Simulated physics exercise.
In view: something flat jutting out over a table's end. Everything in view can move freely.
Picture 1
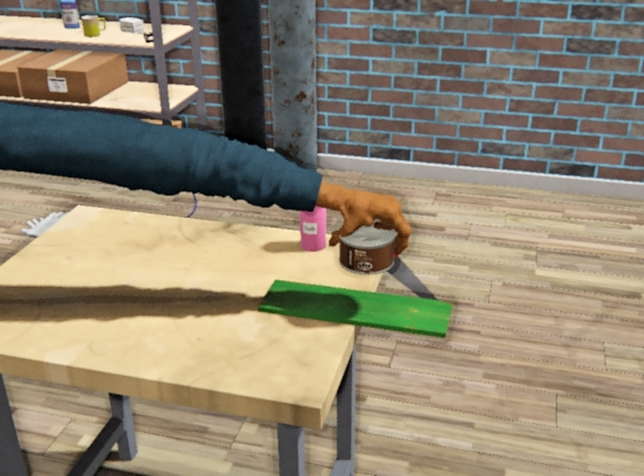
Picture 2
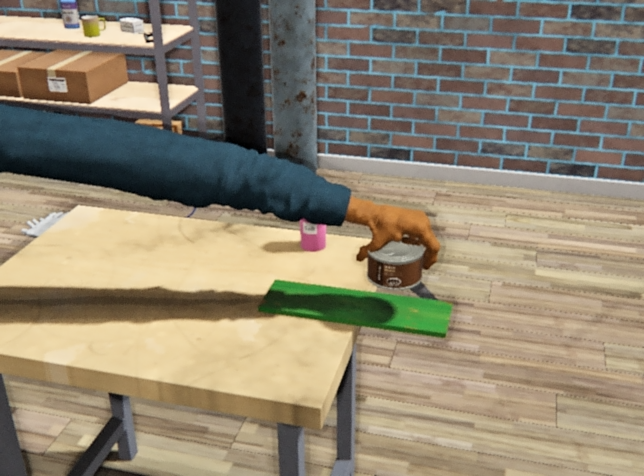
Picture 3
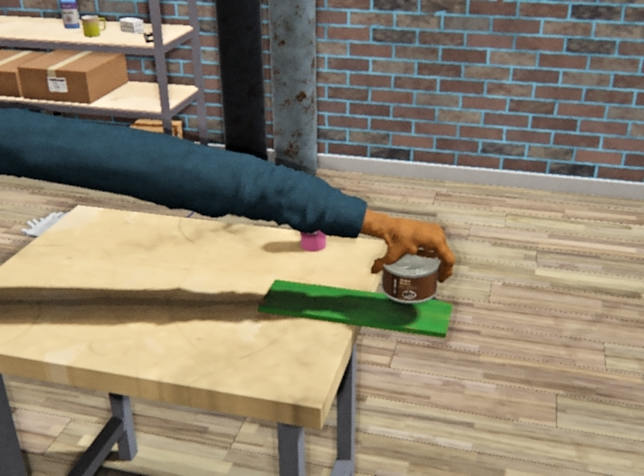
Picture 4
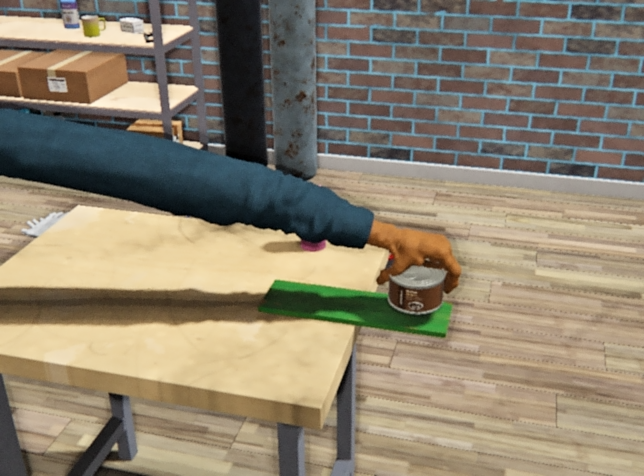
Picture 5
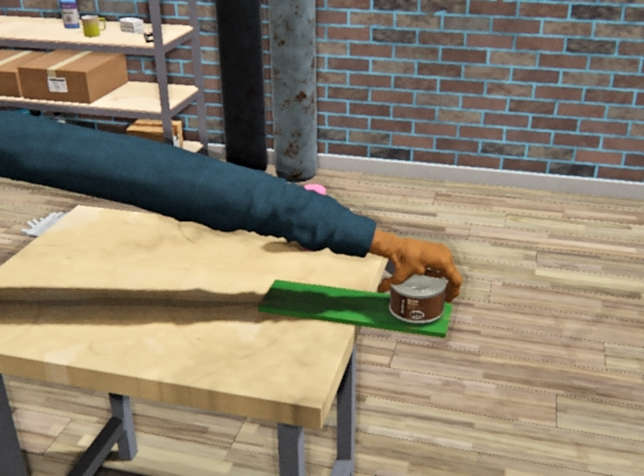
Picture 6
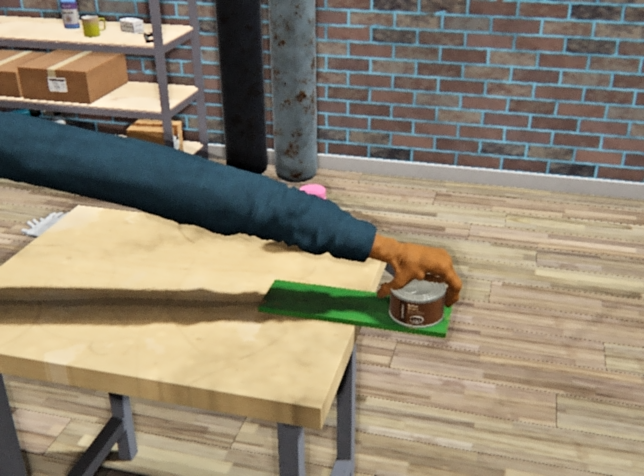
A hand in a dark blue sleeve carrying a brown tub rightward and lowering it onto the overhanging end of a green board.
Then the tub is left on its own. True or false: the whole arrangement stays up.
False, it comes down.
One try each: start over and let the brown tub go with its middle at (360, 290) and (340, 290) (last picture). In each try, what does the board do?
On the first try it remains balanced; on the second try it remains balanced.
Then, 0.50 s after the last picture, green board and brown tub now down on the floor or falling.
Then, 0.60 s after the last picture, things are still on the move.
At rest, down on the floor or falling, green board and brown tub; pink jar in place. The board tips off the edge.
